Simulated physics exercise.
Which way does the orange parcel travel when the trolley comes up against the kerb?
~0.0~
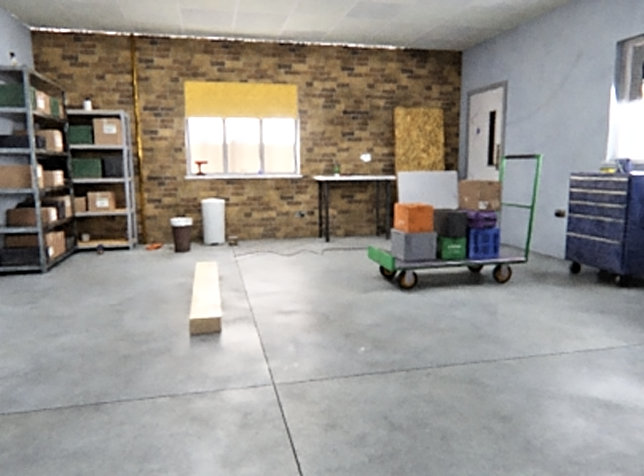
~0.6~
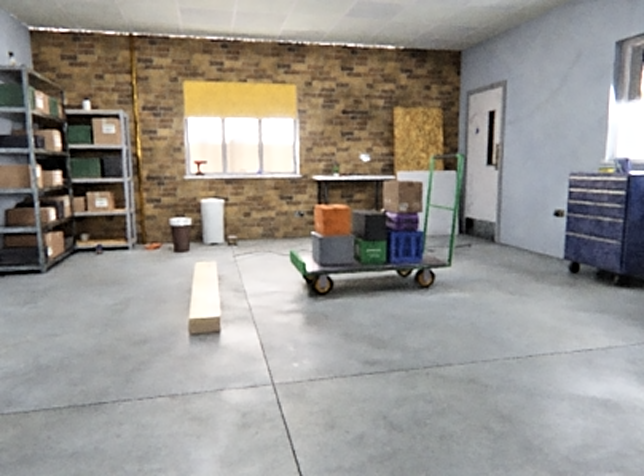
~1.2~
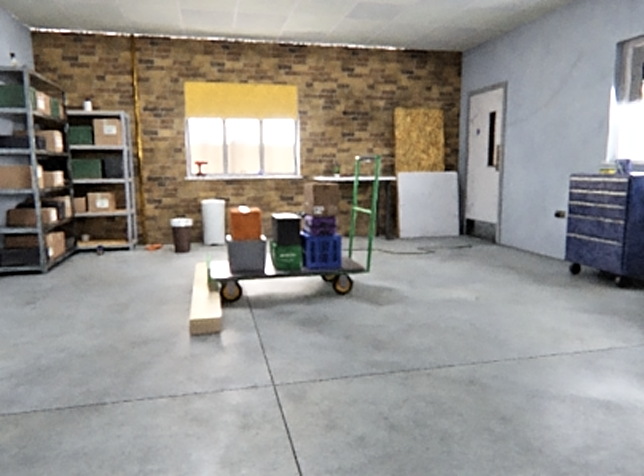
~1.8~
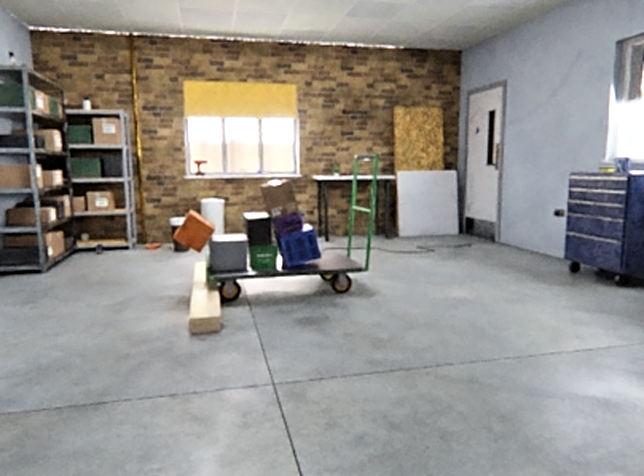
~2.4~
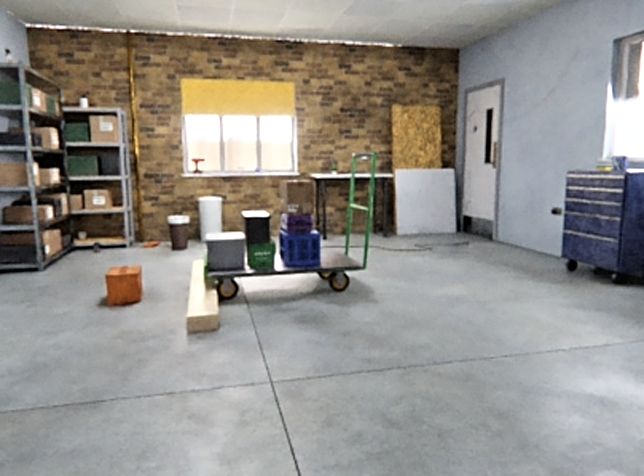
The orange parcel travels to the left, tumbling off the deck and over the kerb to the floor.
